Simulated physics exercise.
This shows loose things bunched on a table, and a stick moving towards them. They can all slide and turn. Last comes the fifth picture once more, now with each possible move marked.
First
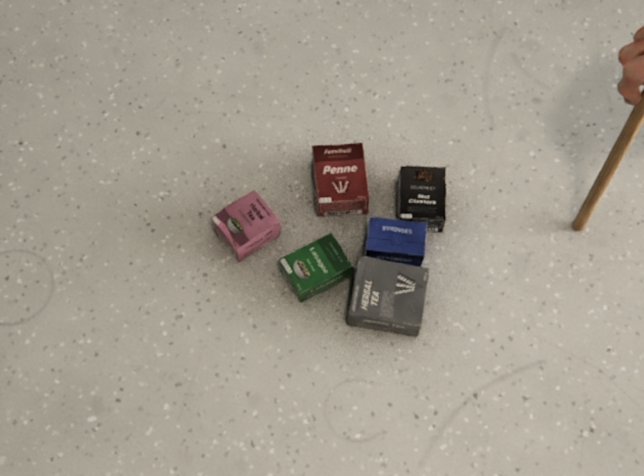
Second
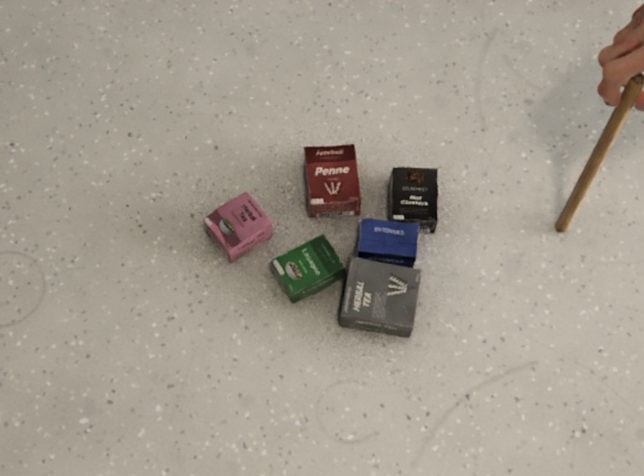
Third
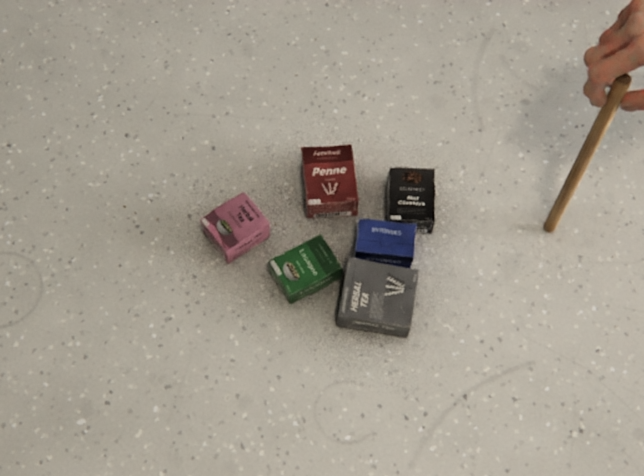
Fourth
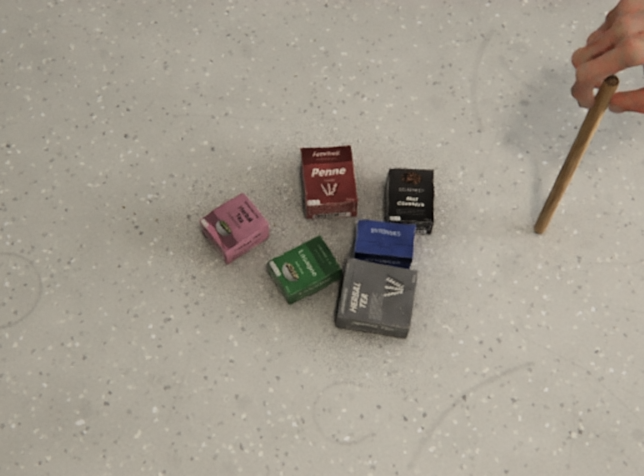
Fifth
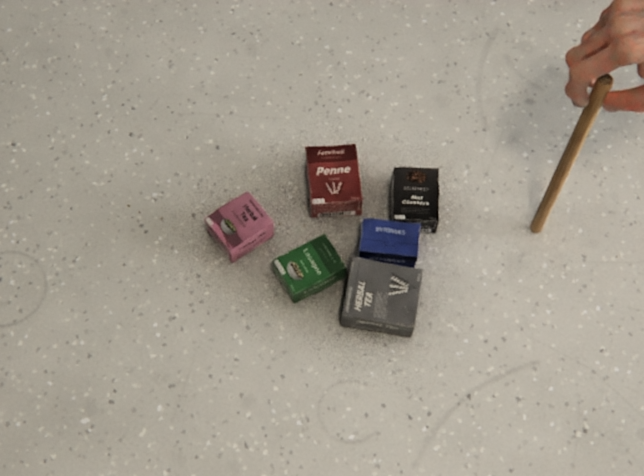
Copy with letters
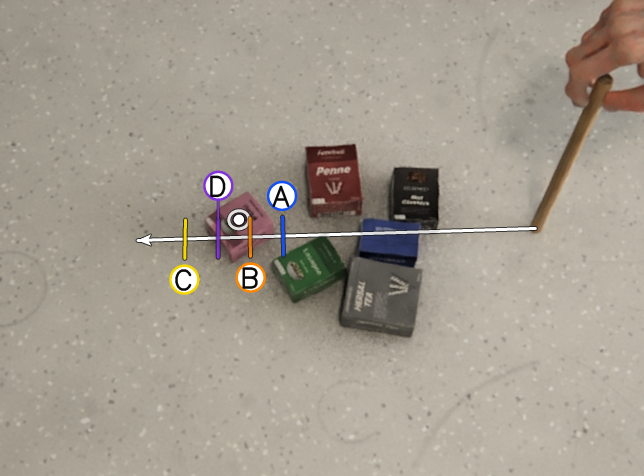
At first, six small boxes in pink, red, black, green, blue and grey sit bunched on a pale speckled surface, with a hand holding a wooden stick at the right. The hand moves the stick leftward towards them, leaving a gap, while the bunch keeps its arrangement, shifting only slightly in view.
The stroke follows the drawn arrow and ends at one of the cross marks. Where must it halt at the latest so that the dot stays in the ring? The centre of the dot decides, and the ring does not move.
All is well up to A.
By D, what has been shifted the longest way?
The pink packet has gone farthest.
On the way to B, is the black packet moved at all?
Yes.
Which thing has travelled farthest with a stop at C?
It is the pink packet.
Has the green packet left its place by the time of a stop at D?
No.
On the marked copy, A at (283, 236); B at (250, 237); C at (185, 239); D at (218, 238); the arrow from (535, 228) to (137, 241); the white dot at (239, 220).
With A. Early on, foot of the stick (444, 232).
Further on, foot of the stick (353, 235); black packet (396, 191); blue box (383, 252).
At the end, foot of the stick (283, 237); black packet (396, 191); blue box (382, 252); the dot is still in its ring.
As for the rest, B shifts the dotted thing to (209, 226); C shifts the dotted thing to (147, 216); D shifts the dotted thing to (177, 222).
